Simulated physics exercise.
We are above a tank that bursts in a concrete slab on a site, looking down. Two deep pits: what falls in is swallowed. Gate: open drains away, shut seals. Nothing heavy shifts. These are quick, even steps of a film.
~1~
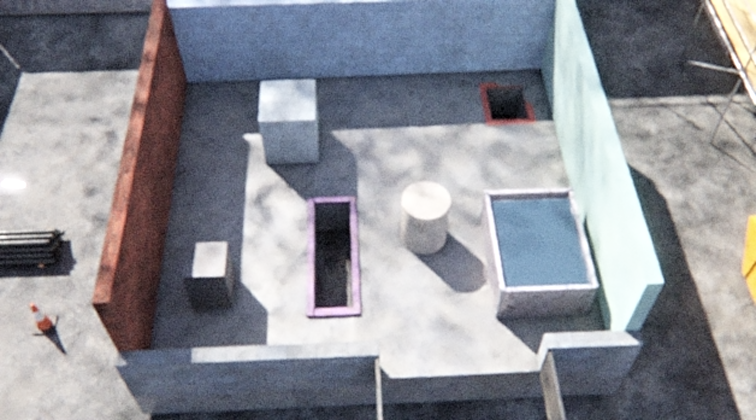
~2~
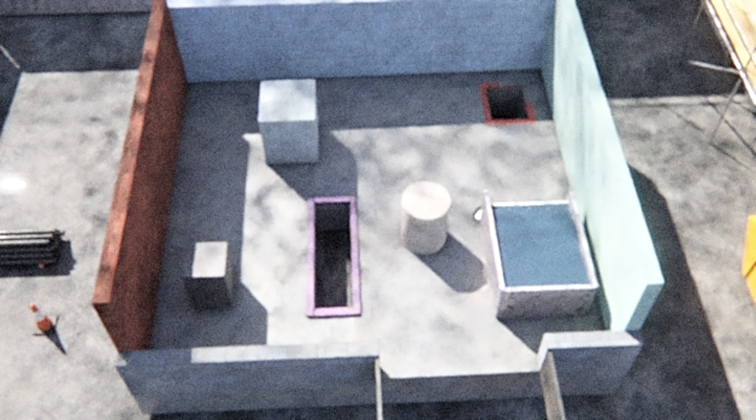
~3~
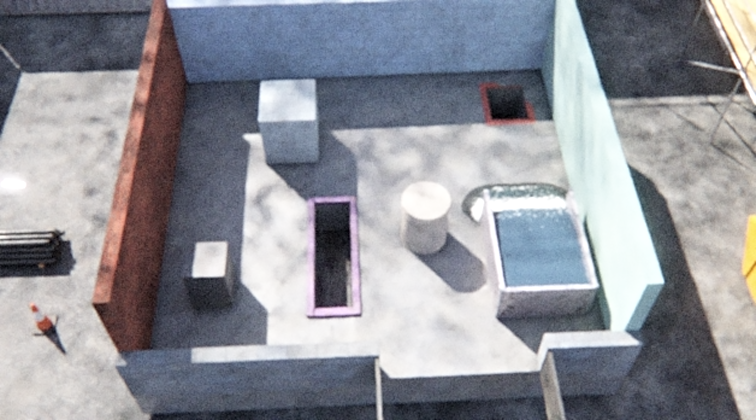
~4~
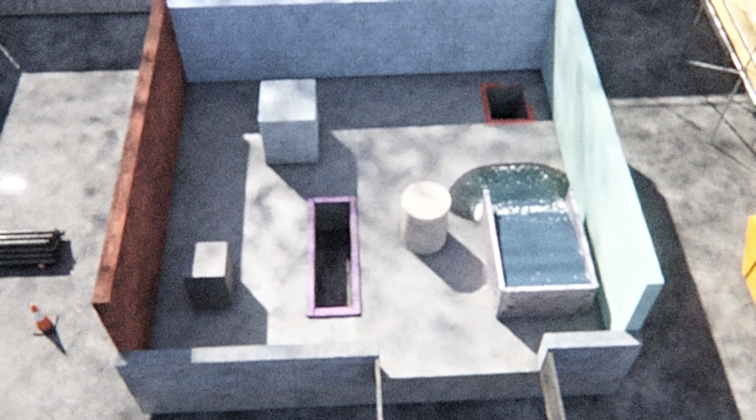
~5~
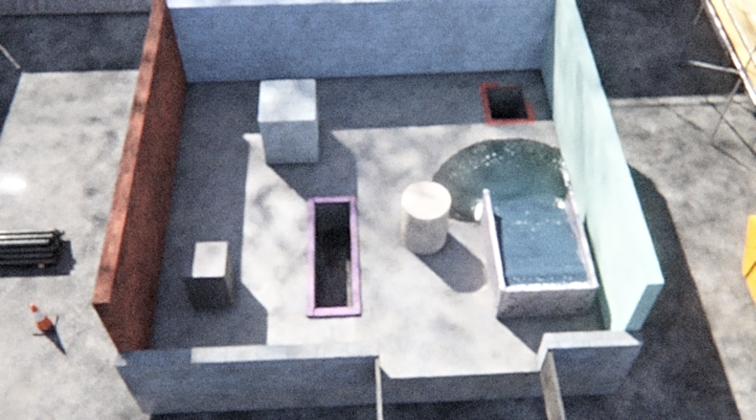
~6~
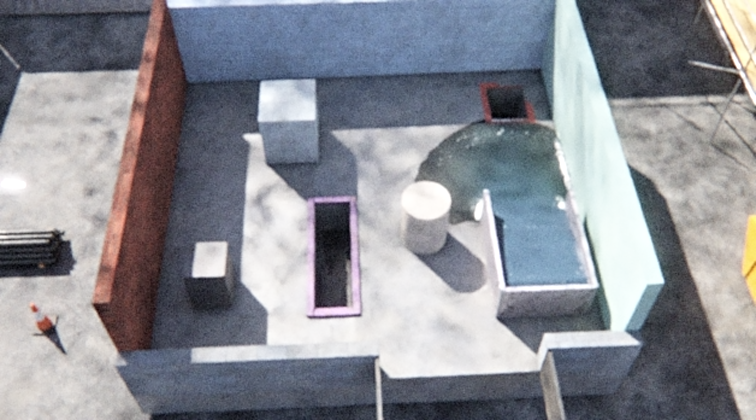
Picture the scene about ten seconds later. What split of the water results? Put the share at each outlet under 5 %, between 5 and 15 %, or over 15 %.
In order: The gate lands in the bottom band - below five per cent; the purple pit lands in the bottom band - below five per cent; the red pit lands in the top band - past fifteen per cent.
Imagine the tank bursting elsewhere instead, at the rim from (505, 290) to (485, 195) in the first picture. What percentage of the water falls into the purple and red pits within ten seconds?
Near enough: Purple 25 percent, red 2 percent.
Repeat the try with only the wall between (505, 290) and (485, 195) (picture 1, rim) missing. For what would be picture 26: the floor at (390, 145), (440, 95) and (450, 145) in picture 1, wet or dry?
First spot submerged, second spot submerged, third spot submerged.
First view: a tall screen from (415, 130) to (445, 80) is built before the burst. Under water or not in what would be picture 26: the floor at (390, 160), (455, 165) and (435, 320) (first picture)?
In order: Wet; wet; dry.
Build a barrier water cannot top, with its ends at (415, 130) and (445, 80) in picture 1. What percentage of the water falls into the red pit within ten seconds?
In per cent: Red 60.
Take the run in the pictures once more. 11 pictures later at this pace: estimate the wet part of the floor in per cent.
That's roughly 30 per cent.
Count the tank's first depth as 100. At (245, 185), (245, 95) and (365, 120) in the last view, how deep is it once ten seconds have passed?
About 6 per cent, then 4 per cent, then 4 per cent.
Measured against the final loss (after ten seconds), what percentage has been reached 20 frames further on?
It comes to around 65 per cent.
A moment on, water covers 25 % of the floor; the gate 0 %, the purple pit 0 %, the red pit 6 %.
Next, water covers 30 % of the floor; the gate 0 %, the purple pit 0 %, the red pit 16 %.
Then, water covers 40 % of the floor; the gate 0 %, the purple pit 0 %, the red pit 29 %.
Later, water covers 55 % of the floor; the gate 0 %, the purple pit 1 %, the red pit 38 %.
In the end, water covers 75 % of the floor; the gate 0 %, the purple pit 2 %, the red pit 42 %.
